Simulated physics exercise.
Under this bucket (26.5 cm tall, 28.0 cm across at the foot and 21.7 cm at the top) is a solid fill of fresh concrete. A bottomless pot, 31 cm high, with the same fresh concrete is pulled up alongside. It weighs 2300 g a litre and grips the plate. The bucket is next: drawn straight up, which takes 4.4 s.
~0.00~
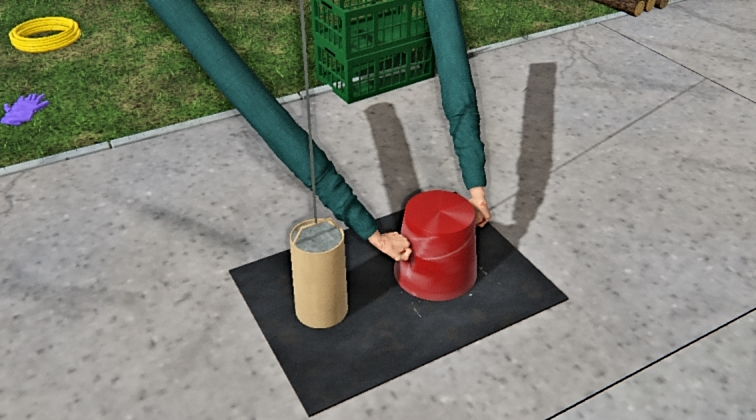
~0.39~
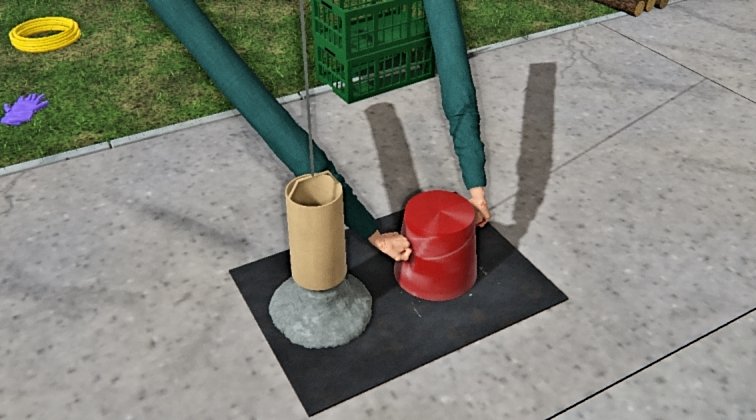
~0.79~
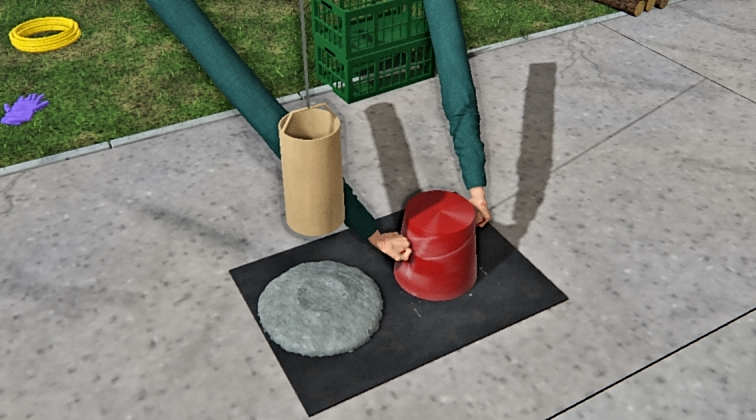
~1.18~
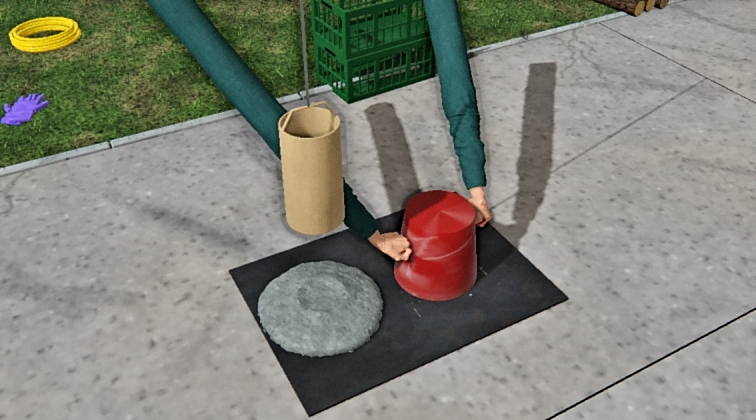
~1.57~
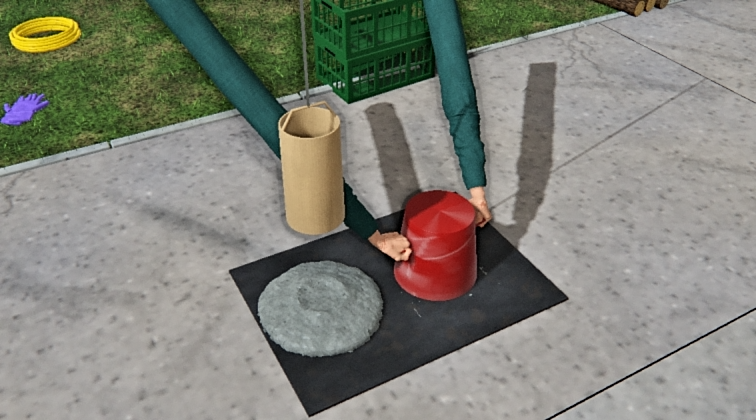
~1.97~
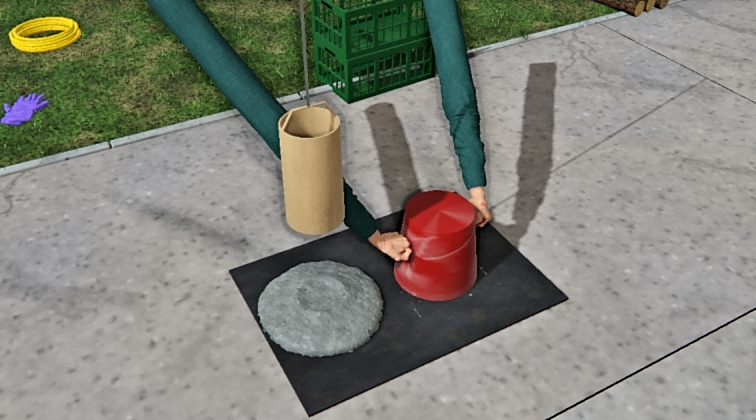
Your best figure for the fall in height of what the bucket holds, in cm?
It comes to near 15 cm.
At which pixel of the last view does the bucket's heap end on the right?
Around (512, 280).
After 3.1 s, the bucket is up 6.5 cm; the fresh concrete has come down 9.4 cm to 17 cm and is 45 cm wide.
After 4.2 s, the bucket is up 17 cm; the fresh concrete has come down 15 cm to 11 cm and is 52 cm wide.
After 5.3 s, the bucket is up 27 cm; the fresh concrete has come down 15 cm to 11 cm and is 52 cm wide.
After 6.6 s, the bucket is clear; the fresh concrete has come down 15 cm to 11 cm and is 53 cm wide.
After 7.0 s, at rest, the bucket is clear; the fresh concrete has come down 15 cm to 11 cm and is 53 cm wide.
